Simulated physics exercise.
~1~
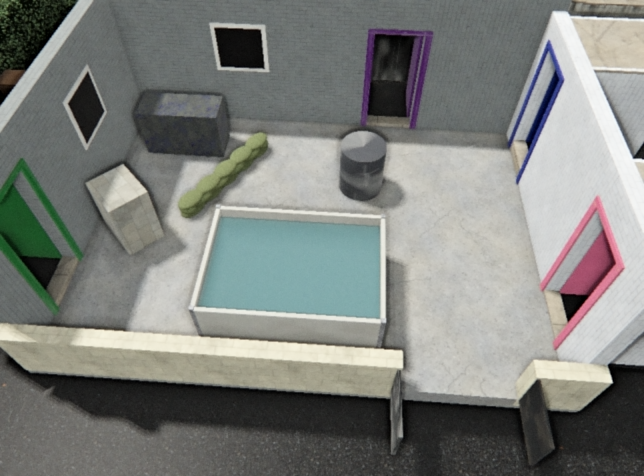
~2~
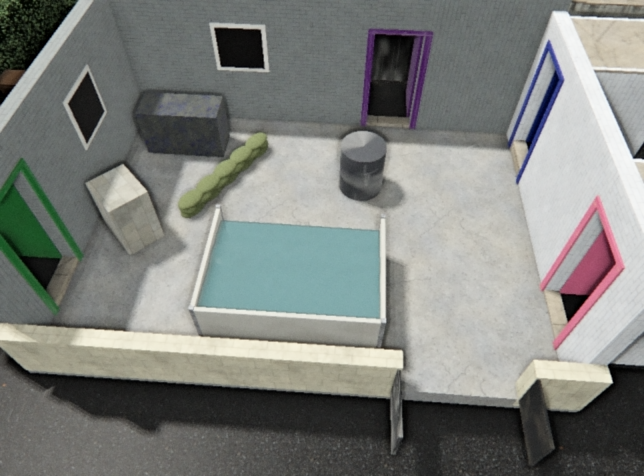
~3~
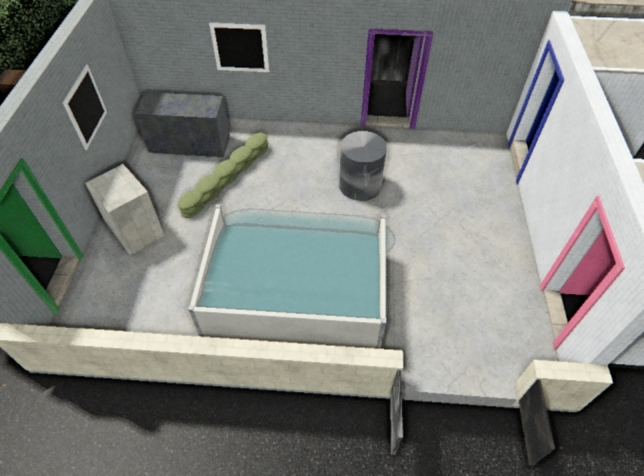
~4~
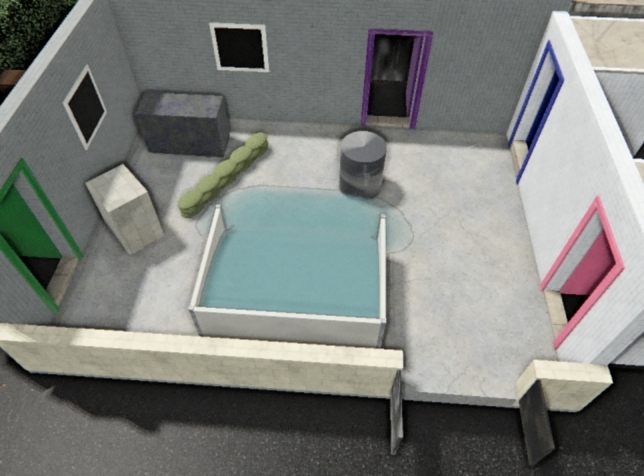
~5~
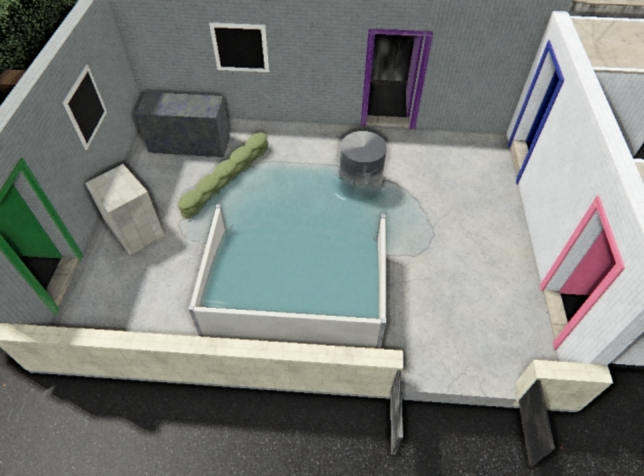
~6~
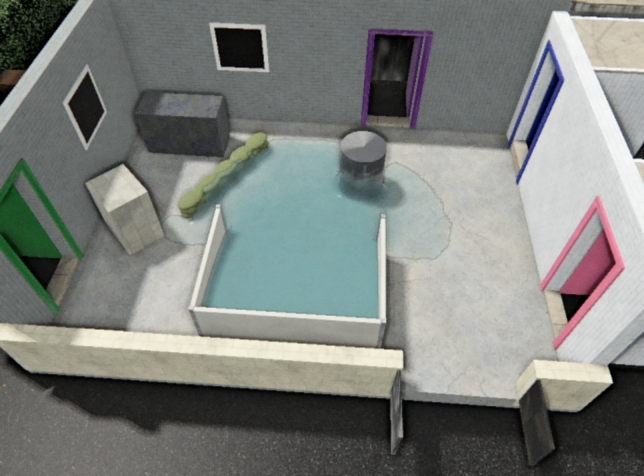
Water poured out of a tank in a walled yard after its far side vanished, spreading in a widening pool across the pale floor, reaching the green hedge and flowing around the dark barrel.
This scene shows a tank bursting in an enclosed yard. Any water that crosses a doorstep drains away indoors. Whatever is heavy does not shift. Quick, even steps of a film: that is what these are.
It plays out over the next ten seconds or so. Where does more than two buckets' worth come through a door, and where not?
The green door doesn't overshoot the mark there. The purple door overshoots the mark there. The pink door overshoots the mark there. The blue door overshoots the mark there.
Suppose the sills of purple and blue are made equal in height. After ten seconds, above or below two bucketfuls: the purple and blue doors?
Lab note: Purple door doesn't reach it; blue door crosses the line.
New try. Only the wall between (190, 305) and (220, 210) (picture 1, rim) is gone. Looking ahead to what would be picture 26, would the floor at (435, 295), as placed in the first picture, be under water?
Verdict: Clear.
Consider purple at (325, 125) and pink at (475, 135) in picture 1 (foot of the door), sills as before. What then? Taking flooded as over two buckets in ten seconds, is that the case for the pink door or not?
So then the pink door tops it.
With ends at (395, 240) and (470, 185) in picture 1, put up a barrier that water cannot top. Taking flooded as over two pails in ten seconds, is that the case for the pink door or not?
I'd say the pink door remains short.
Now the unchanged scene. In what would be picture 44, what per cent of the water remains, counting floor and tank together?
Estimate: Close to 90 %.
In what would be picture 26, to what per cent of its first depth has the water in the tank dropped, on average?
My best guess is about 12 per cent.
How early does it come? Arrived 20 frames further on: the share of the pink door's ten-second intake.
The figure is near 0 per cent.
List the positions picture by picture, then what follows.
Still water in the tank at (294, 263), in the first frame.
Water pours out on the tank's far side and has run to a hidden place, in the second frame.
Water pours out on the tank's far side and has run to a hidden place, in the third frame.
The front is at (212, 208), out from the gap on the tank's far side, in the fourth frame.
Water pours out on the tank's far side and has run to (414, 204), in the fifth frame.
Water pours out on the tank's far side and has run to (275, 142), in the sixth frame.
A moment on, water covers 40 % of the floor; the green door not reached, the purple door wet at the sill, nothing in, the pink door not reached, the blue door not reached.
Next, water covers 55 % of the floor; the green door not reached, the purple door under two buckets in, the pink door not reached, the blue door wet at the sill, nothing in.
Then, water covers 75 % of the floor; the green door not reached, the purple door over two buckets in, the pink door wet at the sill, nothing in, the blue door over two buckets in.
Later, water covers 95 % of the floor; the green door wet at the sill, nothing in, the purple door over two buckets in, the pink door under two buckets in, the blue door far over two buckets in.
In the end, water covers 95 % of the floor; the green door wet at the sill, nothing in, the purple door far over two buckets in, the pink door over two buckets in, the blue door far over two buckets in.
